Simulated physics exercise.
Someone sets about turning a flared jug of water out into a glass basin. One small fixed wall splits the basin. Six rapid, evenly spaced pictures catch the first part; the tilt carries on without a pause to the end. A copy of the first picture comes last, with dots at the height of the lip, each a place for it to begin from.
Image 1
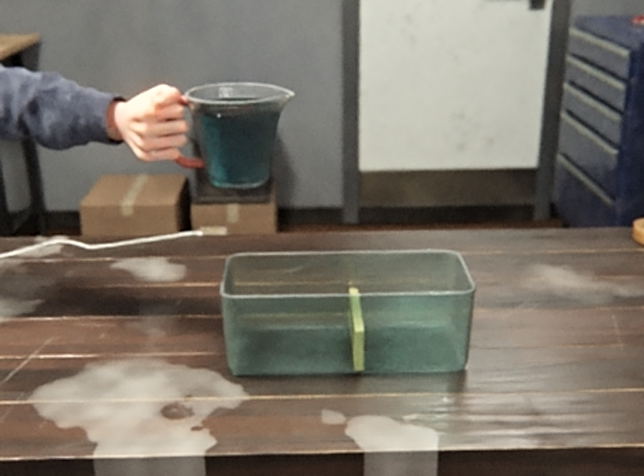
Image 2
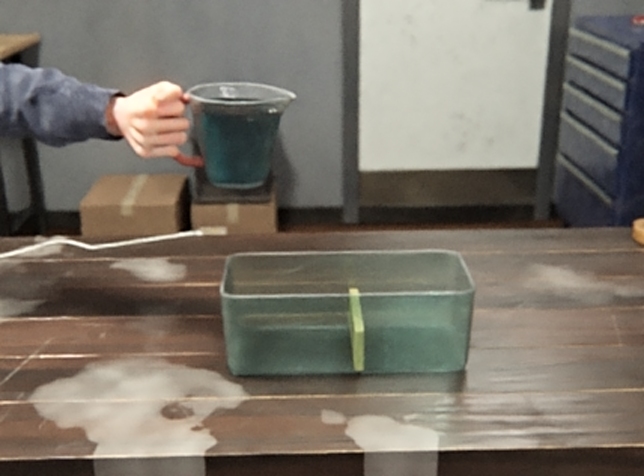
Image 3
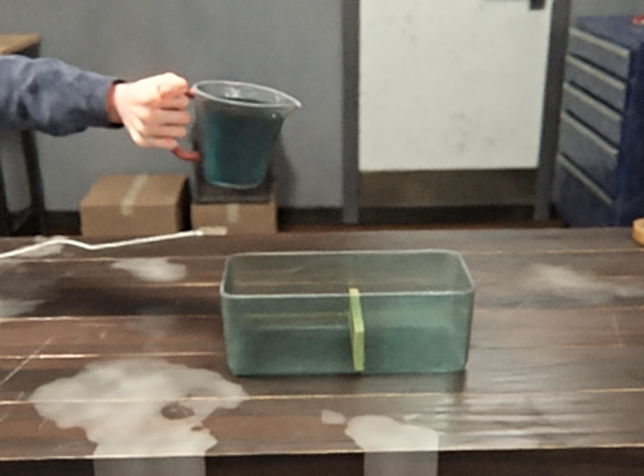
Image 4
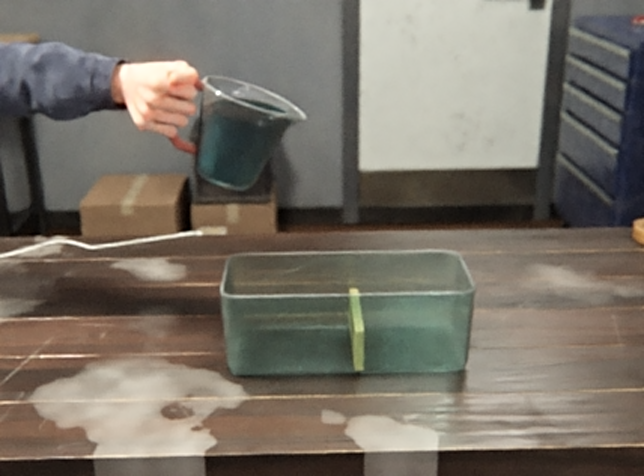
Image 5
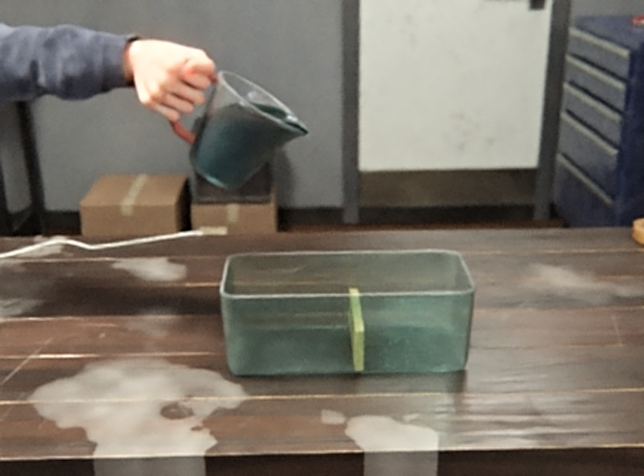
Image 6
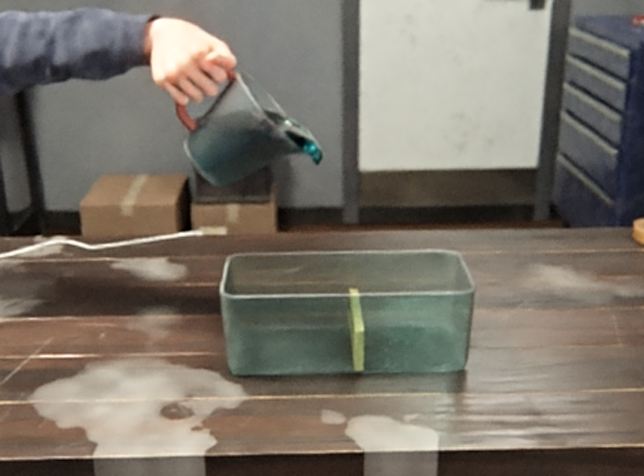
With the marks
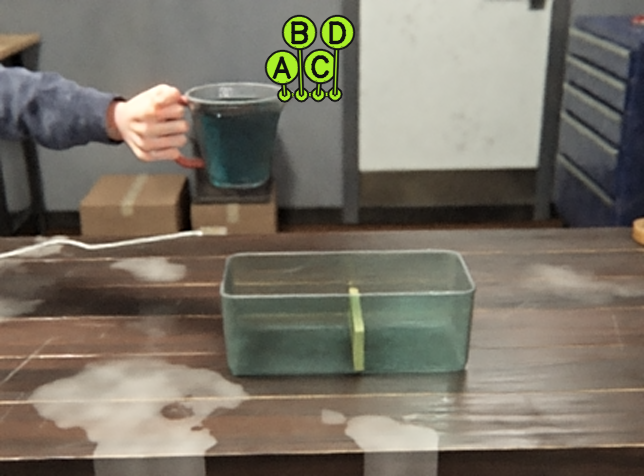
A hand tilts a jug of blue-green water rightward above a glass basin until water reaches past its lip.
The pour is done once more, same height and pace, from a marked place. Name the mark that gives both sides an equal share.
C beats the others.
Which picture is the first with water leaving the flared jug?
In picture 5.
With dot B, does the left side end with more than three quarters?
No.
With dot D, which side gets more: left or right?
More ends on the right.
On the marked copy, A at (284, 94); B at (301, 94); C at (318, 94); D at (334, 94).
With A, about 80 % ends left of the wall and 14 % right of it; 7 % is lost outside.
With B, about 63 % ends left of the wall and 30 % right of it; 7 % is lost outside.
With C, about 49 % ends left of the wall and 43 % right of it; 7 % is lost outside.
With D, about 32 % ends left of the wall and 62 % right of it; 6 % is lost outside.
